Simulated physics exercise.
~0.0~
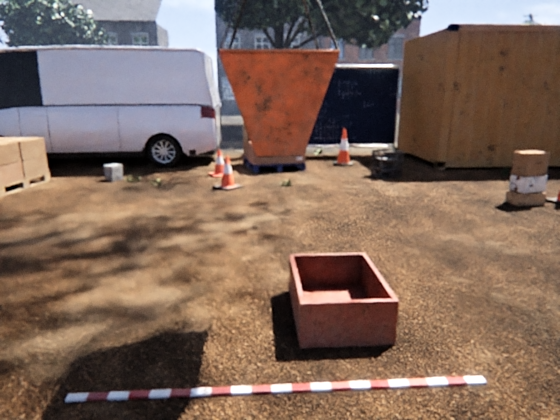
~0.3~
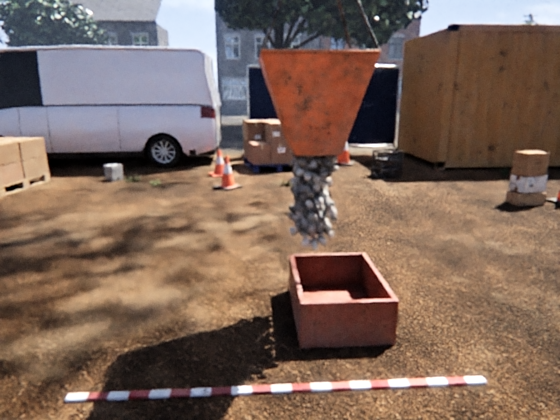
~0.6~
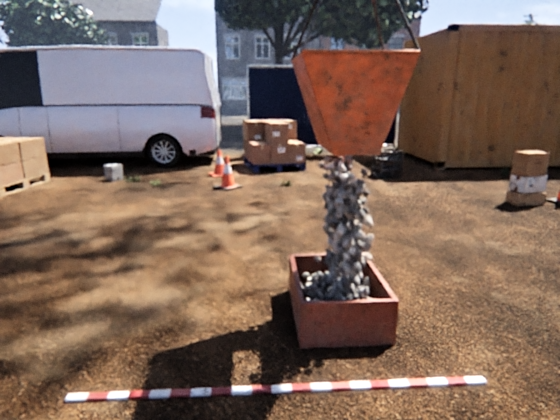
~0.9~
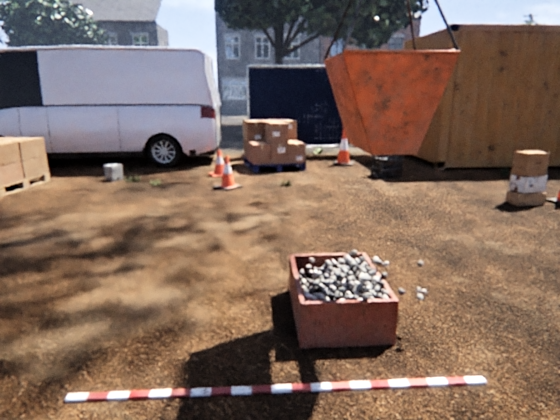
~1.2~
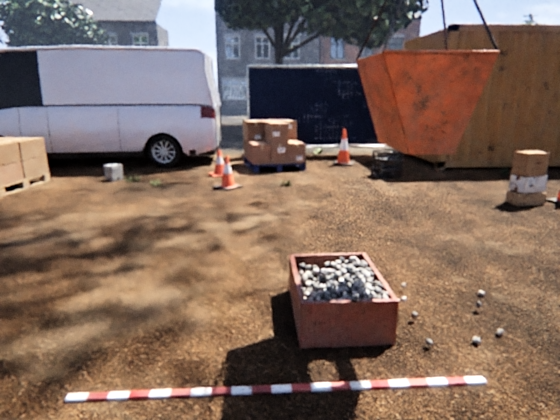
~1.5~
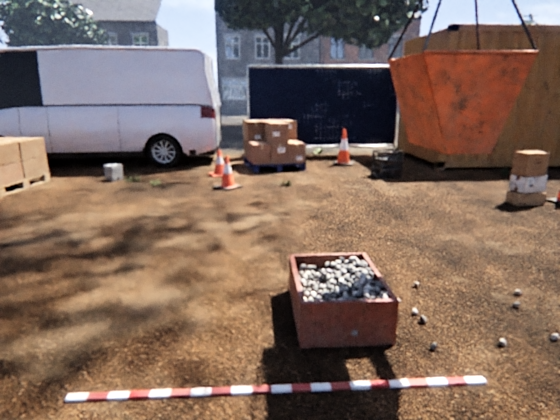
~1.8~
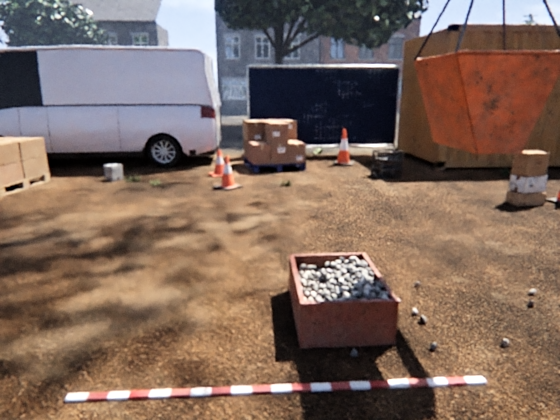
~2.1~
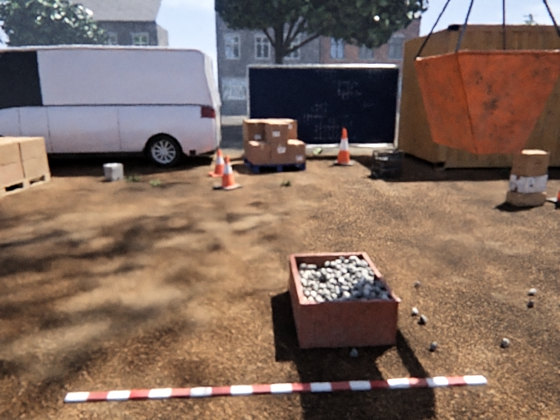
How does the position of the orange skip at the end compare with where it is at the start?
At the start the skip hangs near the middle of the view, just right of the white van. At the end it hangs far to the right, in front of the large wooden structure.
We see an orange skip hanging from a crane move rightwards across a dirt yard, pouring grey cobbles from its underside into a reddish bin. The emptied skip continues right and stops, leaving the bin heaped with stones and a few scattered on the ground, mostly to its right.
